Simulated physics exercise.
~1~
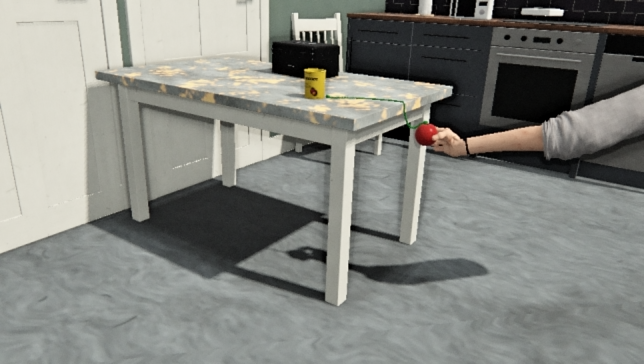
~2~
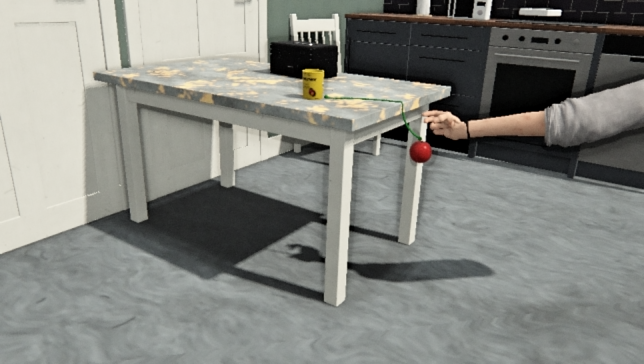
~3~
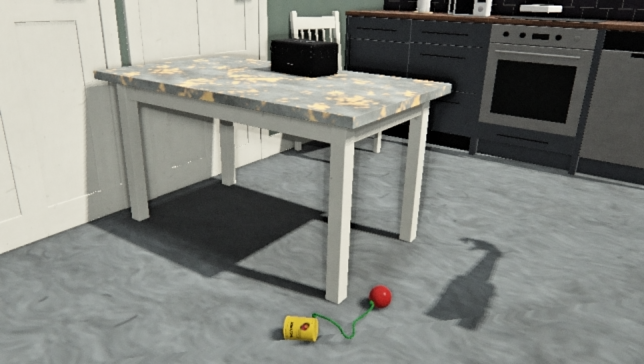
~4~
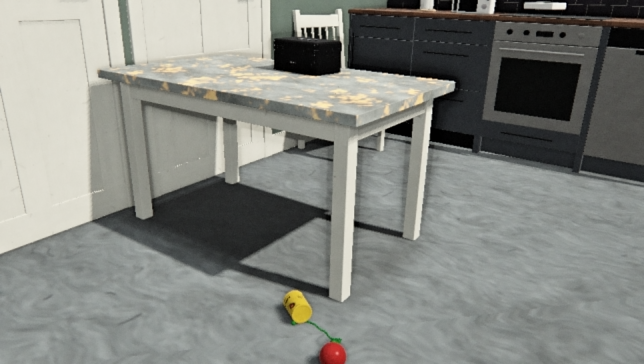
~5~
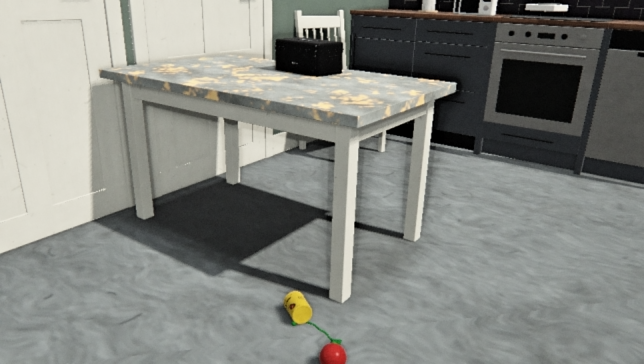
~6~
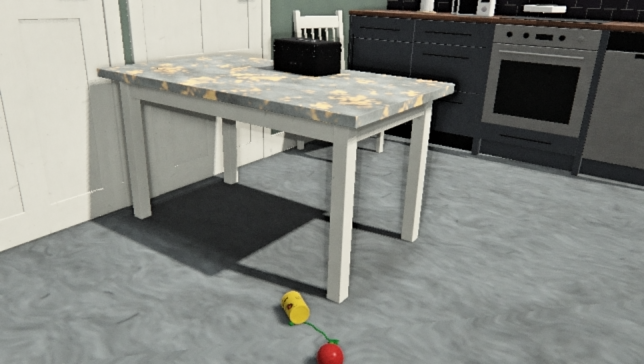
The video shows a hand holding a red apple past the end of a table and releasing it, with a green shoelace linking it to a yellow cup. The apple drops, the cup is pulled off, and both end up lying on the floor while a black toolbox stays on the table.
